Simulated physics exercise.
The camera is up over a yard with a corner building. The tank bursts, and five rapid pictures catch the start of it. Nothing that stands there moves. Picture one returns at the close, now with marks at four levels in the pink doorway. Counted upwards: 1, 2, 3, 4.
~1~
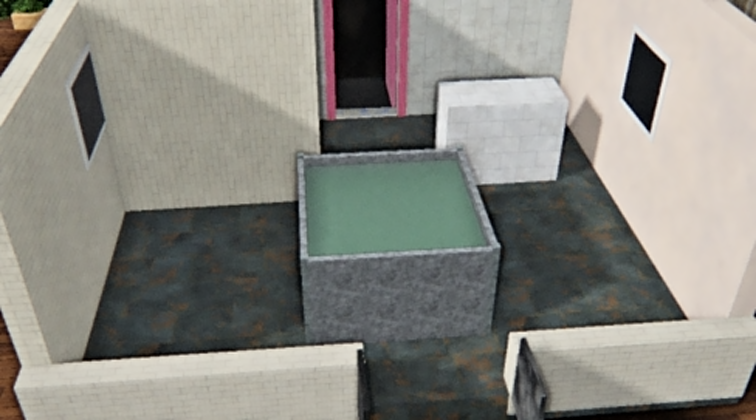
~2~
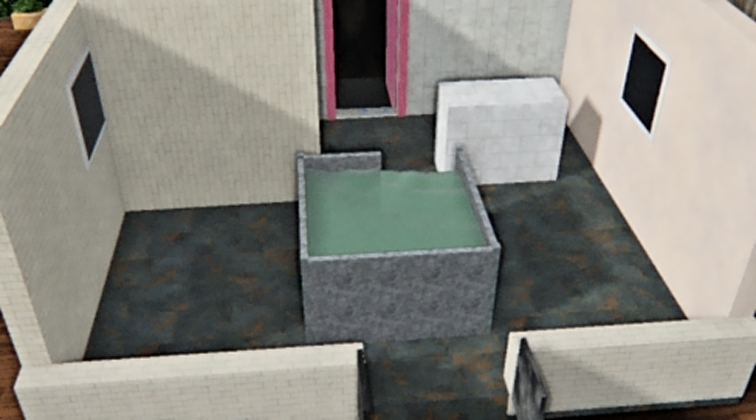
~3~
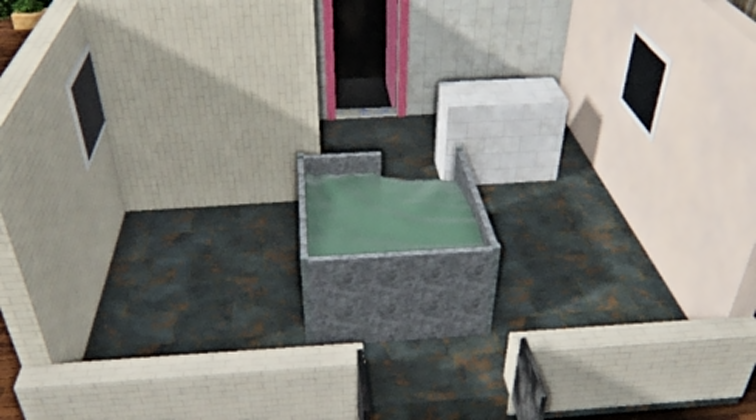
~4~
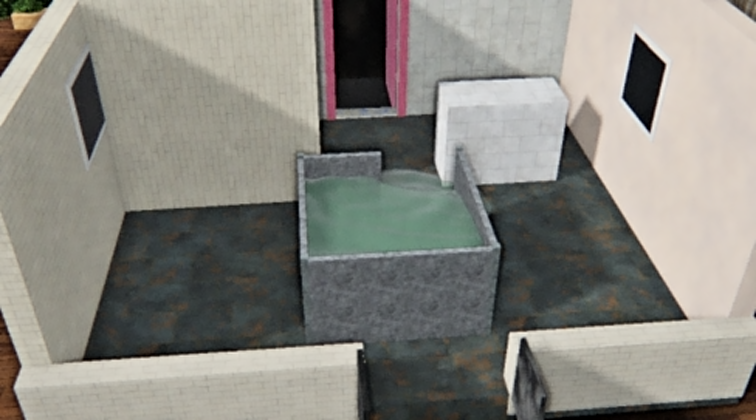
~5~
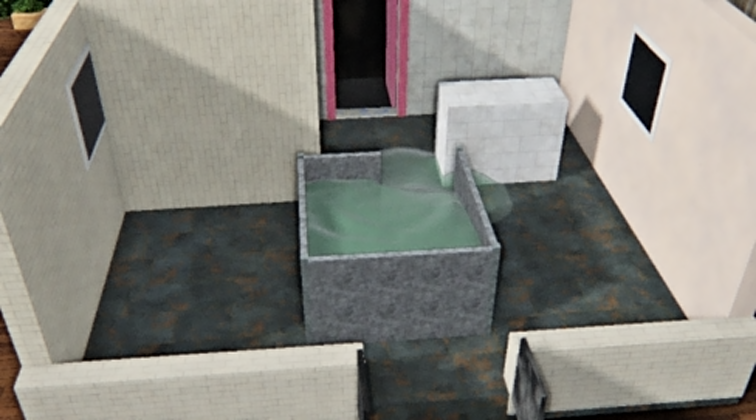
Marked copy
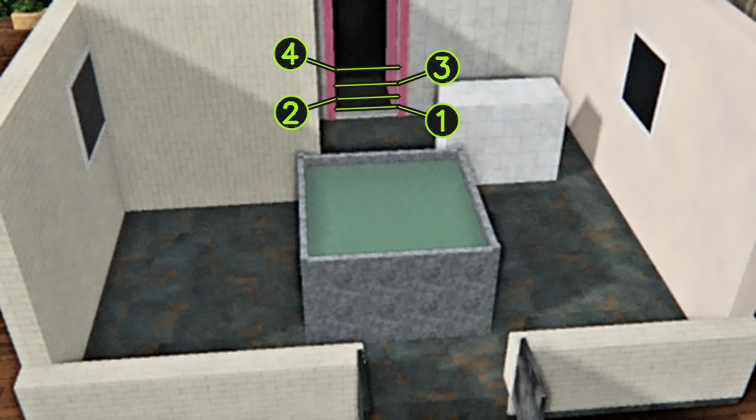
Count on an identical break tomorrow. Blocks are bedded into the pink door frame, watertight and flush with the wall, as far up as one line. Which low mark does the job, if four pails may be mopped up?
That is mark 3.
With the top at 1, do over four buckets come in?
Yes.
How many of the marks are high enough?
Two of them.
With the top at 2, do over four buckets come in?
Yes, that goes wrong.
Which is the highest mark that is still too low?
2 it is.
In lime, 1 at (367, 107); 2 at (367, 97); 3 at (367, 84); 4 at (367, 68); from the bottom up 1, 2, 3, 4.
For mark 1, dozens of bucketfuls pour in.
For mark 2, about 11 bucketfuls get in.
For mark 3, a splash gets over, under a bucket.
For mark 4, nothing gets over.
